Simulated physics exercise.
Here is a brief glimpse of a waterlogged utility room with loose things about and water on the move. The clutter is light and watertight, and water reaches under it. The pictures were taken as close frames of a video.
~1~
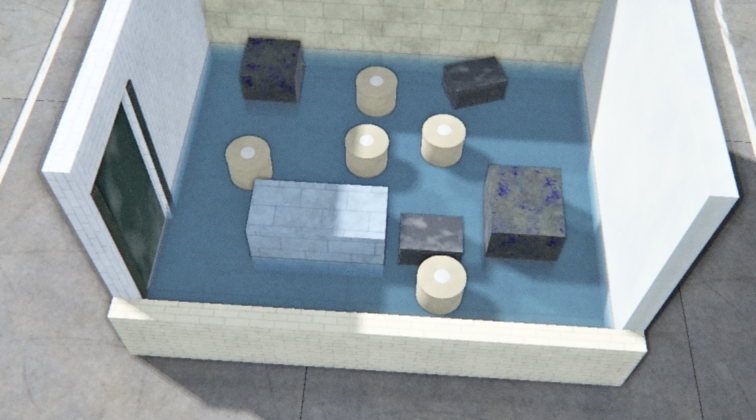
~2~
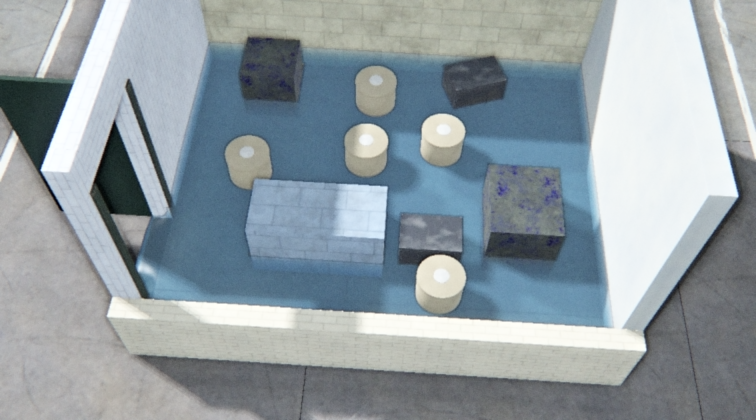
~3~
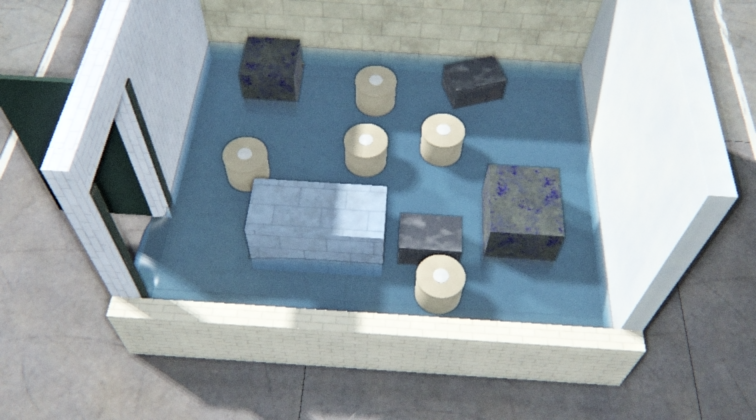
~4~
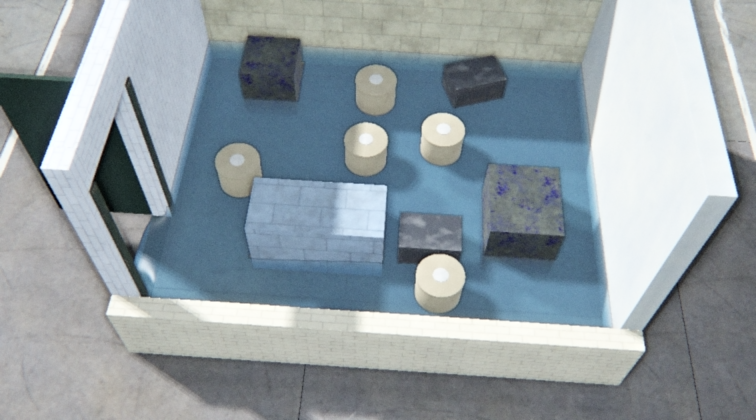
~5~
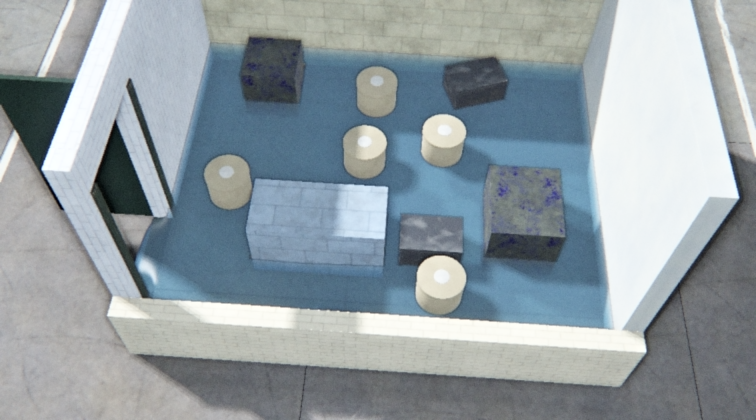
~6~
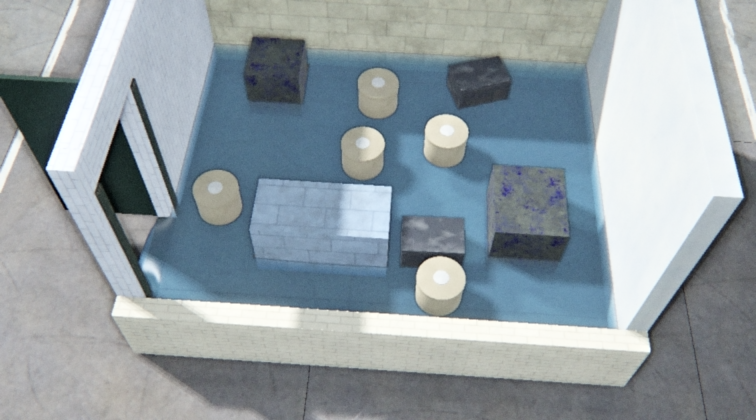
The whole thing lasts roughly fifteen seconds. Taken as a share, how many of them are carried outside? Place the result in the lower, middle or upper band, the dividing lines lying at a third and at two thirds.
The fraction that goes is likely to be a third up to two thirds.
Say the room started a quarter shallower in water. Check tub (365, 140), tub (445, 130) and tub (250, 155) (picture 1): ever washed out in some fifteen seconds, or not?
In turn: Swept away, remains, swept away.
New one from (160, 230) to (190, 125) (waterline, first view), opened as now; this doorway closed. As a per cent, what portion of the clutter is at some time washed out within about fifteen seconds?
Near 70 percent.
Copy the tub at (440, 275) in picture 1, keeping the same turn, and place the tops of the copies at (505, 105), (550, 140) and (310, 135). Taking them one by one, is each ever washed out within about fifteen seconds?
Note - in order: Retained / retained / out of the scene.
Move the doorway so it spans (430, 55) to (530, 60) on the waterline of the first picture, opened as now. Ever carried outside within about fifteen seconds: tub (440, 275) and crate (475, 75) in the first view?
So, the first one never leaves, and the second one leaves as well.
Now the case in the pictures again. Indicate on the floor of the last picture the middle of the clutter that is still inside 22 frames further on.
Around (362, 195).
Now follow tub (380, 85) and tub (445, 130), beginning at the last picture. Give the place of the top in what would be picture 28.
I'd expect them about (263, 150) and (361, 169).
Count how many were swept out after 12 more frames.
I make it 1.
A moment on, 0 of 7 are out; 7 afloat.
Next, 1 of 7 are out; 6 afloat.
Later, 3 of 7 are out; 4 afloat.
In the end, 4 of 7 are out; 3 afloat.
